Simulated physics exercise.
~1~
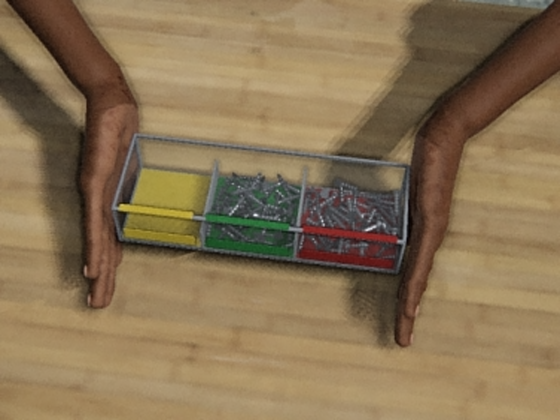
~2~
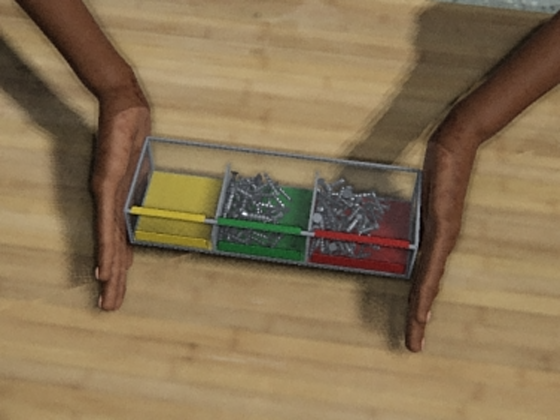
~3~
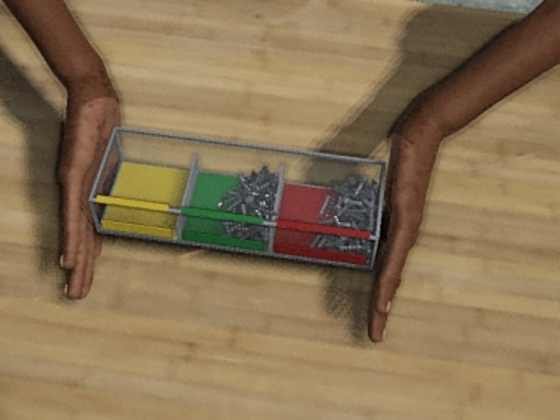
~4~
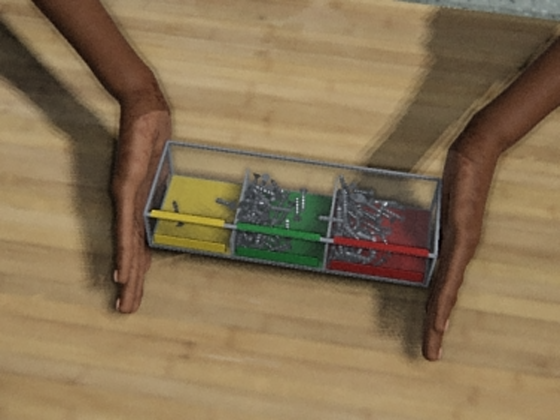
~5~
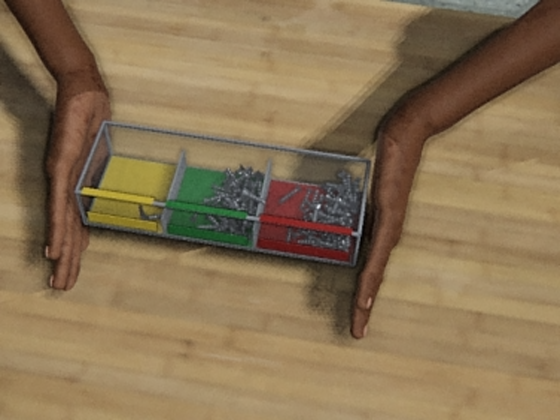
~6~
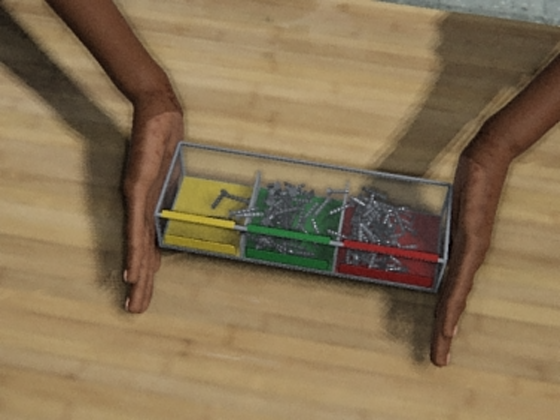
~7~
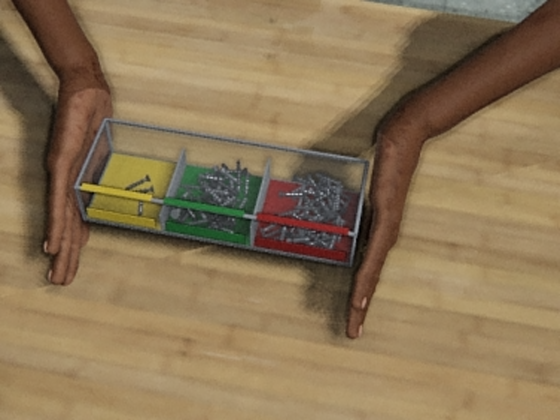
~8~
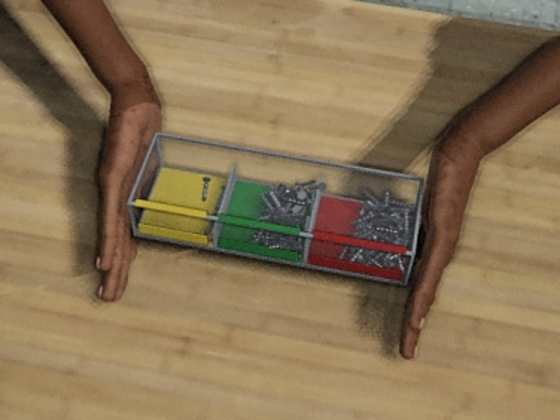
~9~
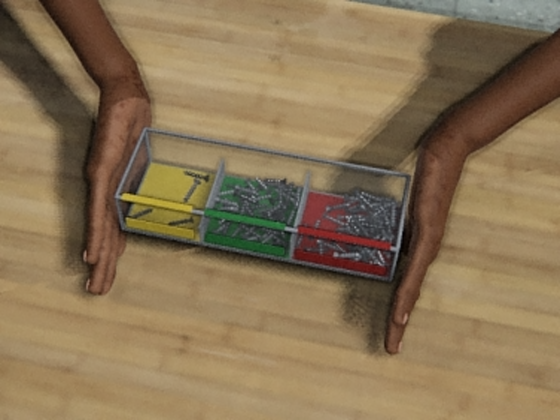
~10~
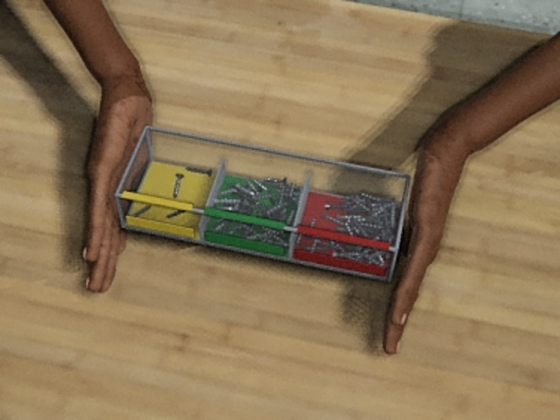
Two hands shake a clear divided box of screws side to side, then hold it still.
